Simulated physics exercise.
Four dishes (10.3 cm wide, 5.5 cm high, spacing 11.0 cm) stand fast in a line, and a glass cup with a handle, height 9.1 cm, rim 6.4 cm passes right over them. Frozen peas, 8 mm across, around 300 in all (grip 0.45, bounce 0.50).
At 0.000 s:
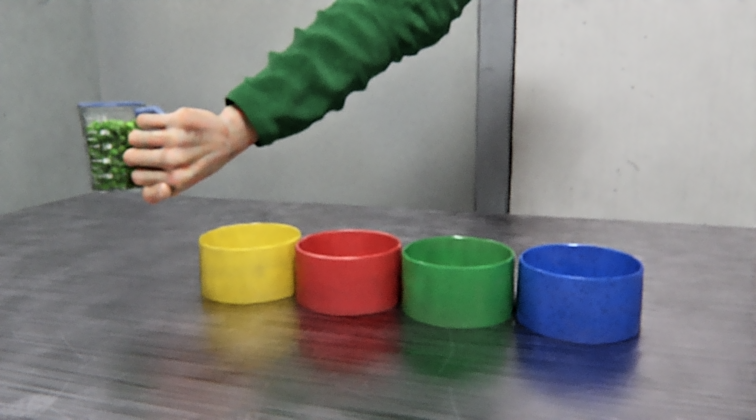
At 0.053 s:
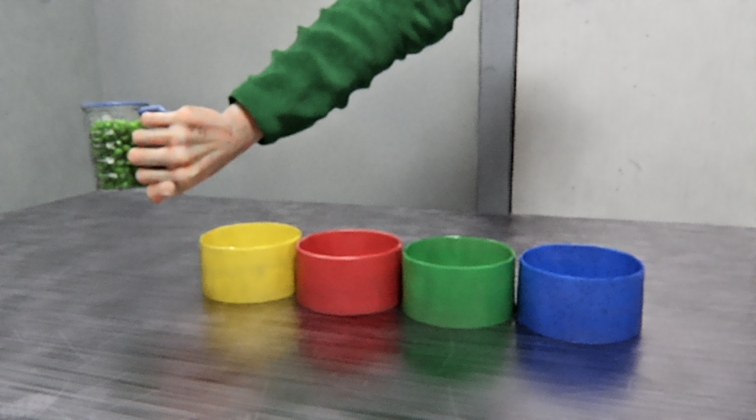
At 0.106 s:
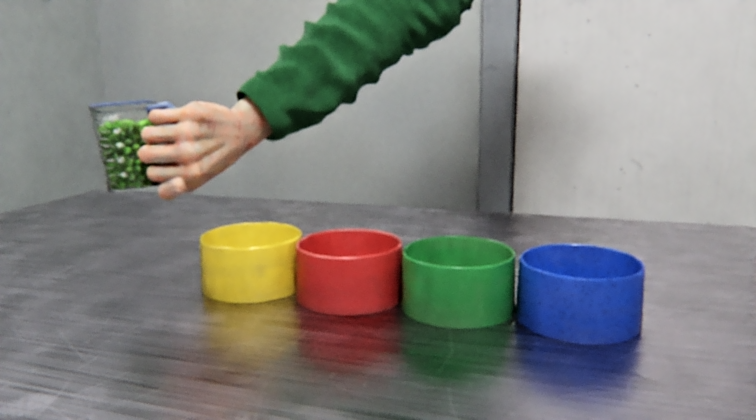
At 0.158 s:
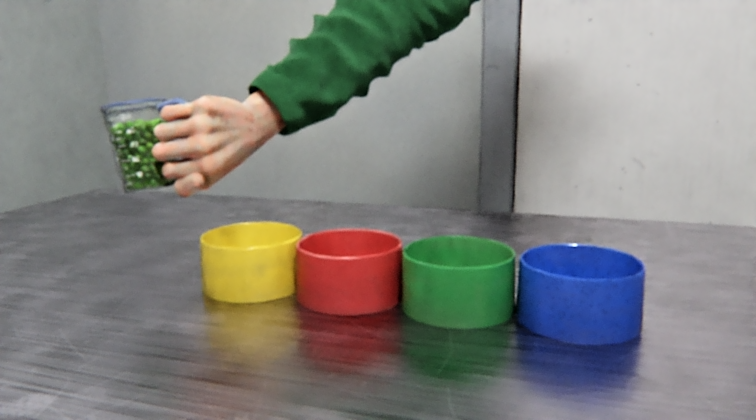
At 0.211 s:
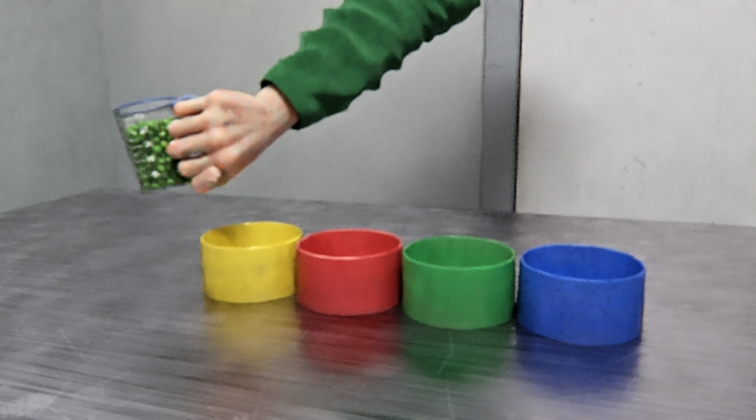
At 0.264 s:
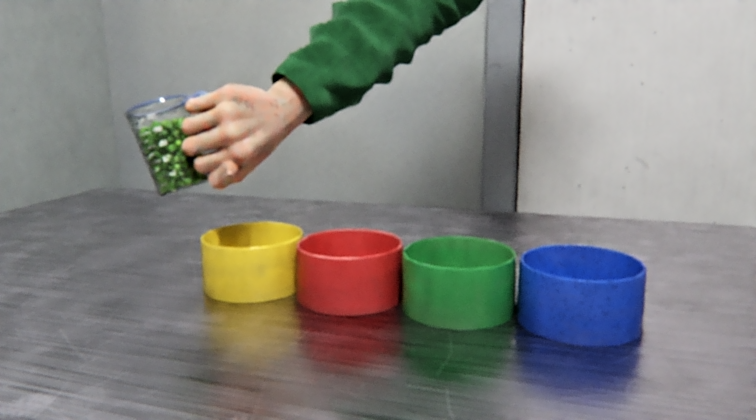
A hand in a knitted-looking green sleeve, reaching in from the top, holds a clear handled cup of small green pieces at the upper left, moving it a short way right while gradually tilting it. Below, yellow, red, green and blue dishes stand still in a row from left to right. The steady camera looks slightly down on a dark, streaked tabletop before plain grey walls.
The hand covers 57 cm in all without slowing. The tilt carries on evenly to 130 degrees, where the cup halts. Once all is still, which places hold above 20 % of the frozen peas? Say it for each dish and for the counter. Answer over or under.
Red: Under, blue: Over, green: Over, yellow: Under, counter: Under.
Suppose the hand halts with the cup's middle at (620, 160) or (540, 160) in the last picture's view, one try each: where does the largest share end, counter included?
The winner: Blue; green.
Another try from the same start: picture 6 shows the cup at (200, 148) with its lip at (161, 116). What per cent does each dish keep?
Red 0; blue 100; green 0; yellow 0.
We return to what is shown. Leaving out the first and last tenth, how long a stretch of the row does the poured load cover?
About 15 cm.
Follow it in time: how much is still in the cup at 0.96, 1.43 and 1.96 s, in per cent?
In turn: 100, 65, 0.
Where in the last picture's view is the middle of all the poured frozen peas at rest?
Around (547, 307).
After 0.96 s, tilt 76 degrees; cup holds 100 %.
After 1.43 s, tilt 116 degrees; cup holds 65 %, green 30 %.
After 1.96 s, tilt 130 degrees; cup holds 0 %, blue 55 %, green 35 %.
By 2.3 s all is still; red 0 %, blue 55 %, green 35 %, yellow 0 %, counter 5 %.
